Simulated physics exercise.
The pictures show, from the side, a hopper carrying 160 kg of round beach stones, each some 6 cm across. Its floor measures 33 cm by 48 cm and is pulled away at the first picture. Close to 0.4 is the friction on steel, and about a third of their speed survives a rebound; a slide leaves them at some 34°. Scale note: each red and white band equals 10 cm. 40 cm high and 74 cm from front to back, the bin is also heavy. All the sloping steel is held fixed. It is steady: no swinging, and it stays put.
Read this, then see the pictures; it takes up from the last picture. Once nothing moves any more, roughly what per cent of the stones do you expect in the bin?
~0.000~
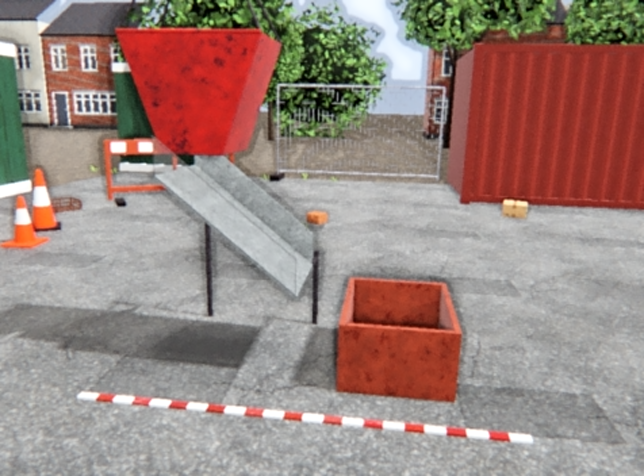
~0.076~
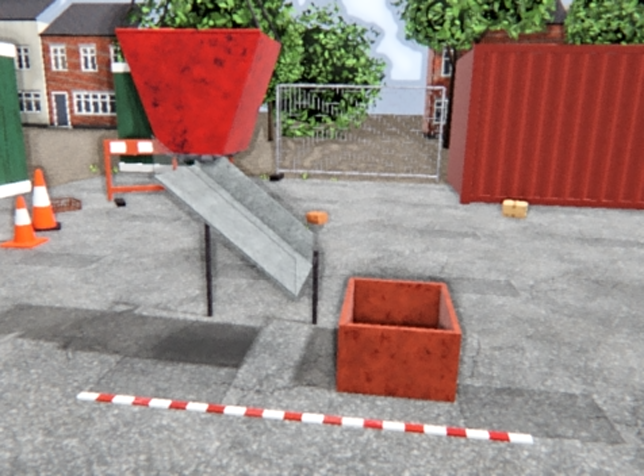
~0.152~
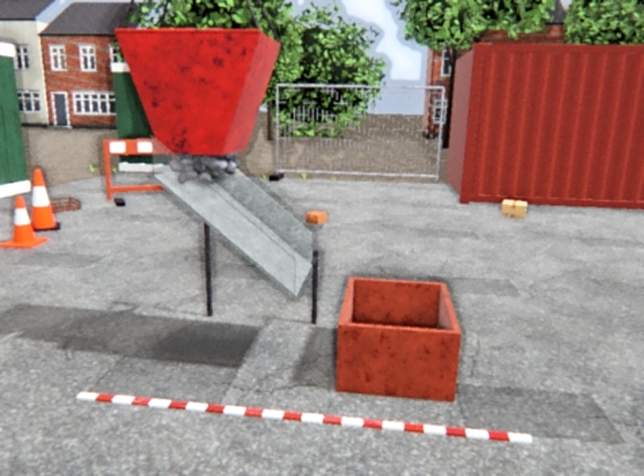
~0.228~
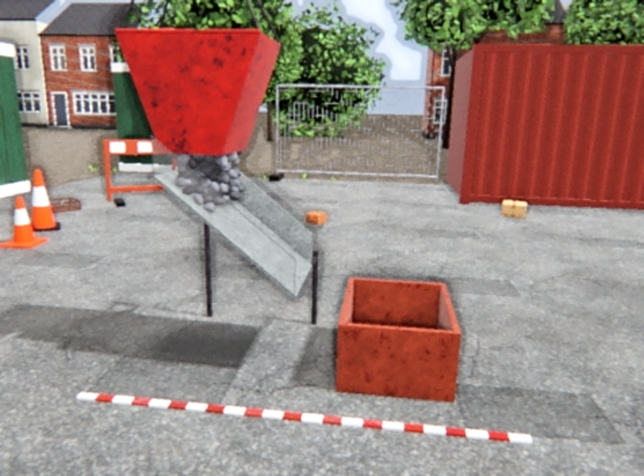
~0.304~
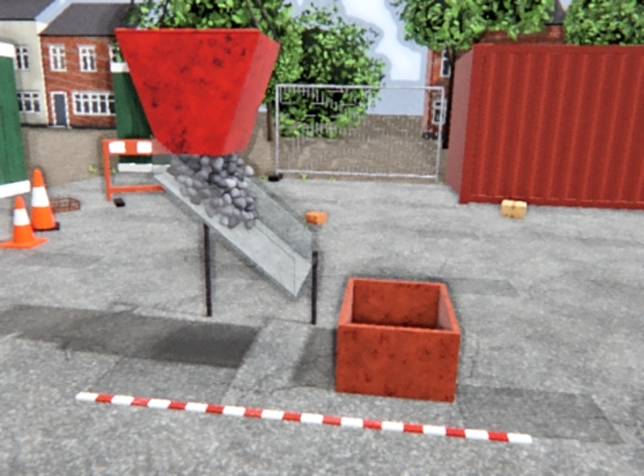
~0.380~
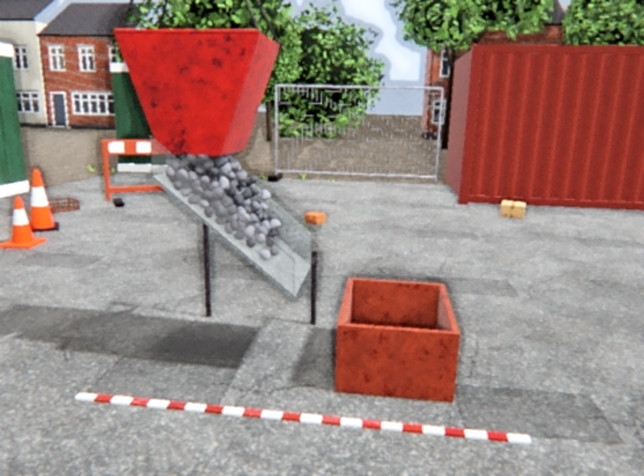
I would expect about 22 per cent in the bin.
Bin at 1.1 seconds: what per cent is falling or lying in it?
Share: Around 10 %.
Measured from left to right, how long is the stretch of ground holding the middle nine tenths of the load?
It covers roughly 100 centimetres from left to right.
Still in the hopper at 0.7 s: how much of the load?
Close to 15 per cent of the load.
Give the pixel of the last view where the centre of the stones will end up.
(321, 346).
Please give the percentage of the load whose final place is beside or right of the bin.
Roughly 5 percent.
After 0.7 s, 15 % in the hopper, 62 % on the steel, 22 % falling or lying left of the bin, 1 % falling or lying in the bin; the stones farthest right are at (365, 296).
After 1.1 s, 0 % in the hopper, 34 % on the steel, 54 % falling or lying left of the bin, 11 % falling or lying in the bin, 1 % falling or lying beside or right of the bin; the stones farthest right are at (435, 347).
After 1.7 s, 0 % in the hopper, 76 % falling or lying left of the bin, 22 % falling or lying in the bin, 3 % falling or lying beside or right of the bin; the stones farthest right are at (449, 333).
After 2.6 s, 0 % in the hopper, 73 % falling or lying left of the bin, 22 % falling or lying in the bin, 5 % falling or lying beside or right of the bin; the stones farthest right are at (463, 345).
After 4.5 s, 0 % in the hopper, 73 % left of the bin, 22 % in the bin, 5 % beside or right of the bin; the stones farthest right are at (463, 345).
